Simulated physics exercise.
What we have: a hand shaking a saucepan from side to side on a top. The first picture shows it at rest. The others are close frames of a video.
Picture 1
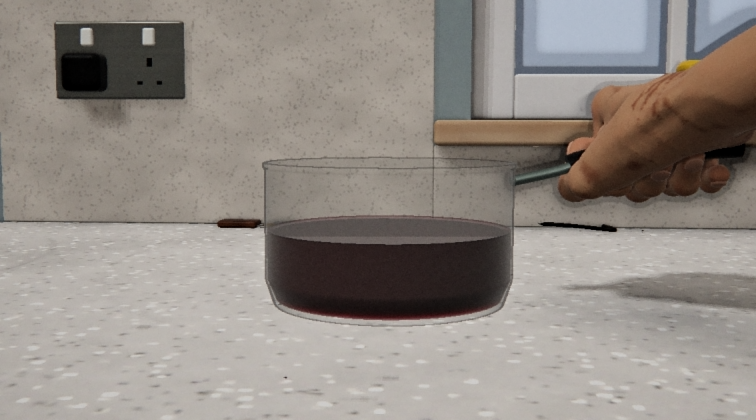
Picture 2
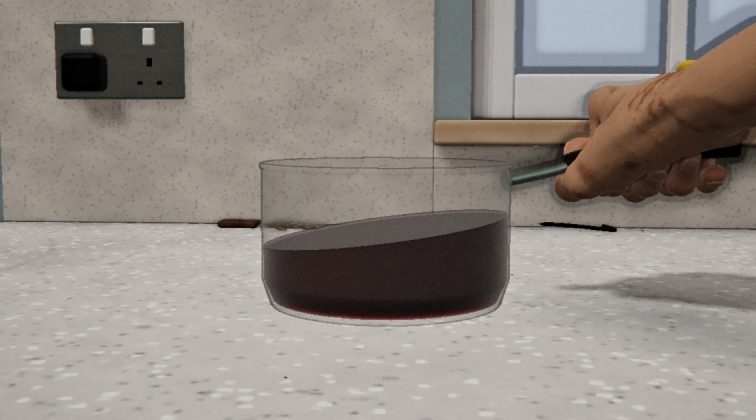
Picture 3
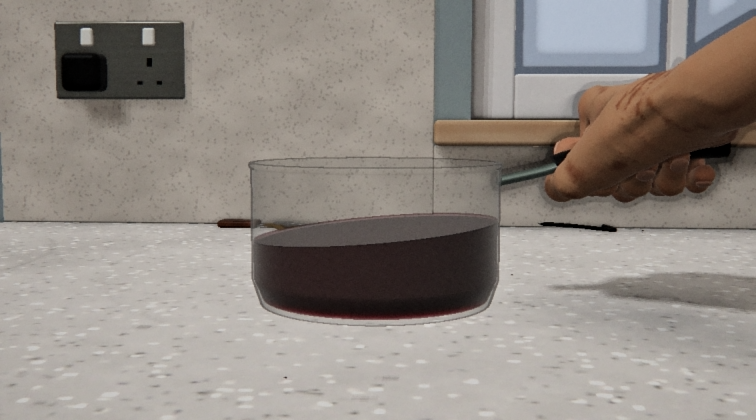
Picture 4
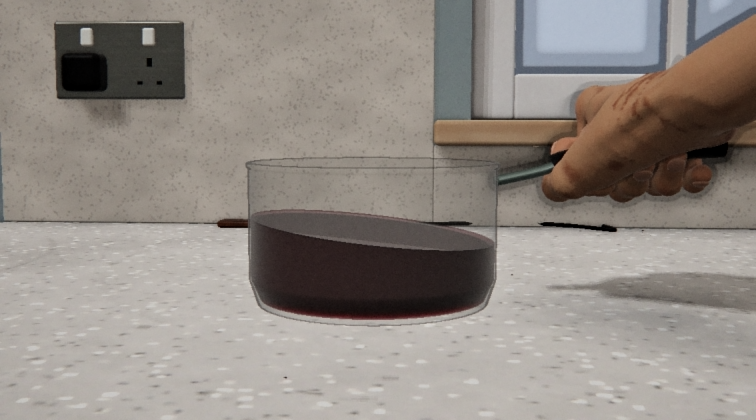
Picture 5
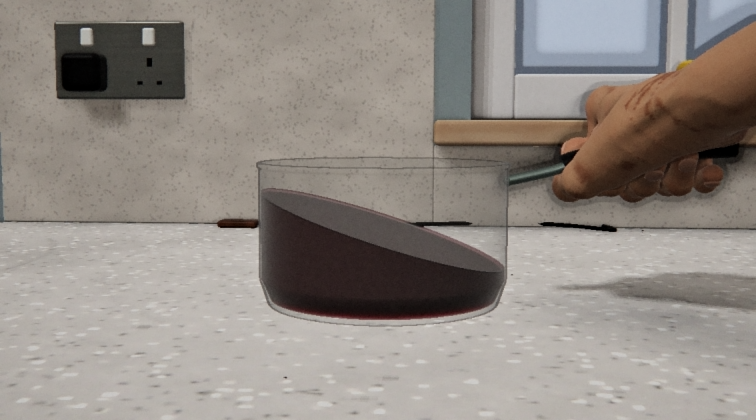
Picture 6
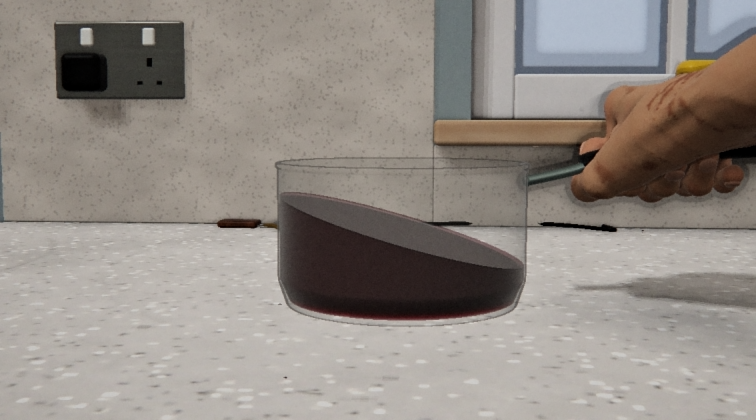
Hand shaking a clear saucepan of dark red liquid side to side on a speckled worktop, the liquid sloshing right, then left.
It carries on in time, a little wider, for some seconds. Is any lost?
The saucepan slops over.
A moment on, the highest wave so far goes over the rim.
When it is over, the highest wave so far goes over the rim; some is on the top.
